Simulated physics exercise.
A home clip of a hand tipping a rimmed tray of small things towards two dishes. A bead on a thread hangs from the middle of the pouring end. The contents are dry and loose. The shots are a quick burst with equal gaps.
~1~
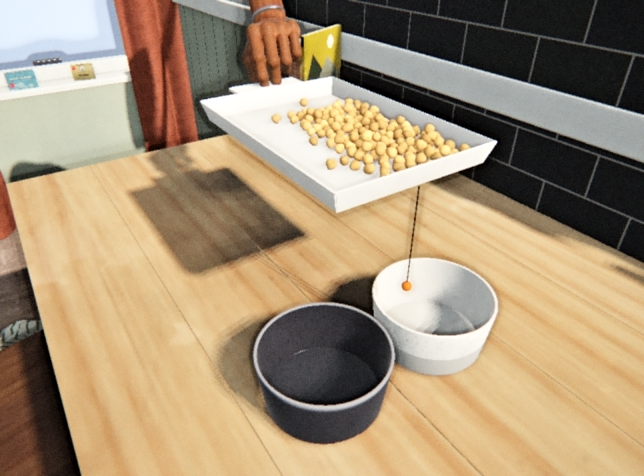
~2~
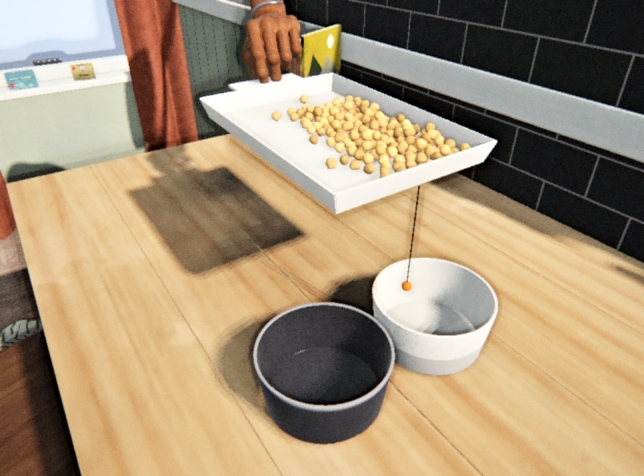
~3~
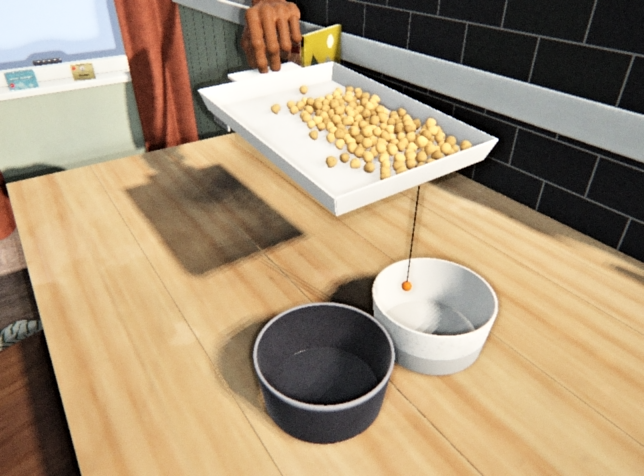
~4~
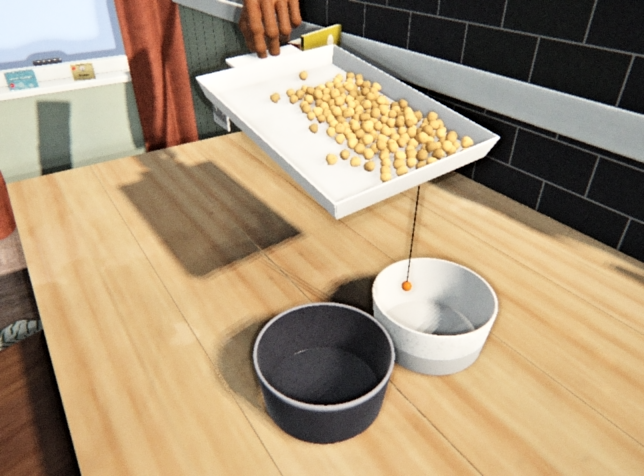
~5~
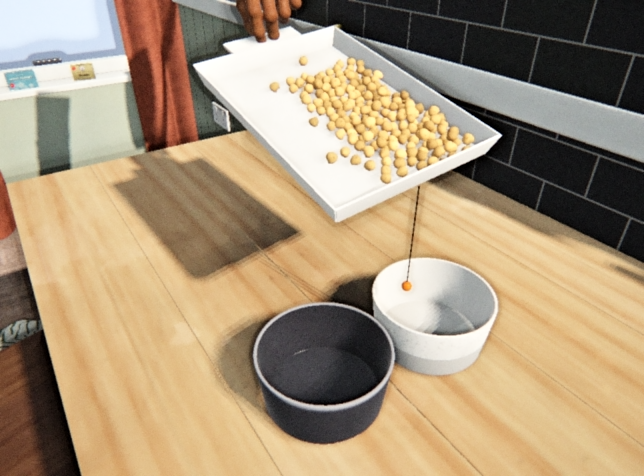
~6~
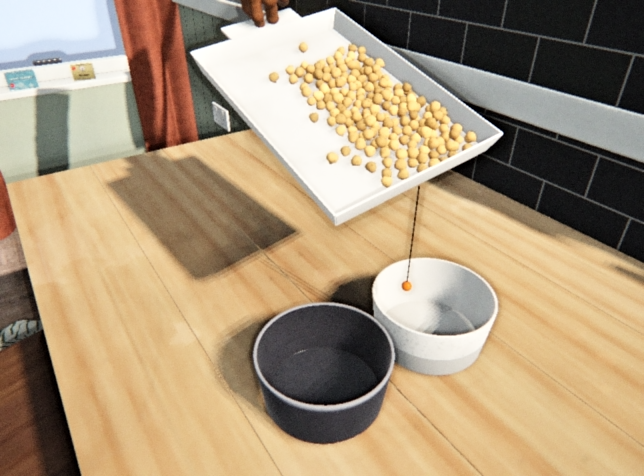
In the video, a hand holds a white rimmed tray of dried chickpeas above a dark dish and a white dish, then gradually raises the far end, tilting the tray towards its near left corner while the hanging orange bead stays still.
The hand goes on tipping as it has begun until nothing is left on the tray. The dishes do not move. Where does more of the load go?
The left-hand one ends fuller.
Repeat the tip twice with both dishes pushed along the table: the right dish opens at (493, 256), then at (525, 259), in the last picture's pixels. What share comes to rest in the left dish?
About 20 and 10 per cent.
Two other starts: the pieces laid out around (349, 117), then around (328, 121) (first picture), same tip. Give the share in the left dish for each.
Near 90 % and 90 %.
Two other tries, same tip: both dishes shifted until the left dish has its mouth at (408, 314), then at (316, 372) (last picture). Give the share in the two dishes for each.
First some 40, then 80 per cent.
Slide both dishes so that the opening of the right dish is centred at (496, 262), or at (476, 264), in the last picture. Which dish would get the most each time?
First the left one, then left.
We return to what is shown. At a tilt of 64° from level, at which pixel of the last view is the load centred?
Close to (370, 169).
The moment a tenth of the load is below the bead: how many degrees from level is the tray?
At some 80 degrees.
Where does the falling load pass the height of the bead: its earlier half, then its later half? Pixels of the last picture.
Around (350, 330) and then (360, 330).
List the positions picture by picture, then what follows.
Corners of the pouring end at (337, 188) and (486, 141), level; middle of the load at (371, 137), dried chickpeas; left dish at (365, 415); right dish at (476, 348); bead on its thread at (407, 286), in the first picture.
Corners of the pouring end at (337, 189) and (487, 140), level; middle of the load at (371, 135), in the second picture.
Corners of the pouring end at (338, 192) and (488, 138), tipped barely, lowest at the left corner; middle of the load at (372, 130), in the third picture.
Corners of the pouring end at (338, 197) and (489, 136), tipped a little, lowest at the left corner; middle of the load at (372, 123), in the fourth picture.
Corners of the pouring end at (338, 202) and (491, 134), tipped a little, lowest at the left corner; middle of the load at (373, 116), in the fifth picture.
Corners of the pouring end at (338, 207) and (492, 132), tipped clearly, lowest at the left corner; middle of the load at (374, 110); left dish at (365, 415); right dish at (476, 348), in the sixth picture.
Soon after the last picture, tray tipped steeply; nearly all on the tray; a stray few in the left dish; a stray few outside both; a small part in the air.
A little later, tray tipped past a quarter turn; a small part on the tray; about half in the left dish; a stray few in the right dish; a small part outside both; about a quarter in the air.
Later still, tray tipped past a quarter turn; most in the left dish; a stray few in the right dish; about a quarter outside both.
At rest, tray tipped past a quarter turn; most in the left dish; a stray few in the right dish; about a quarter outside both.
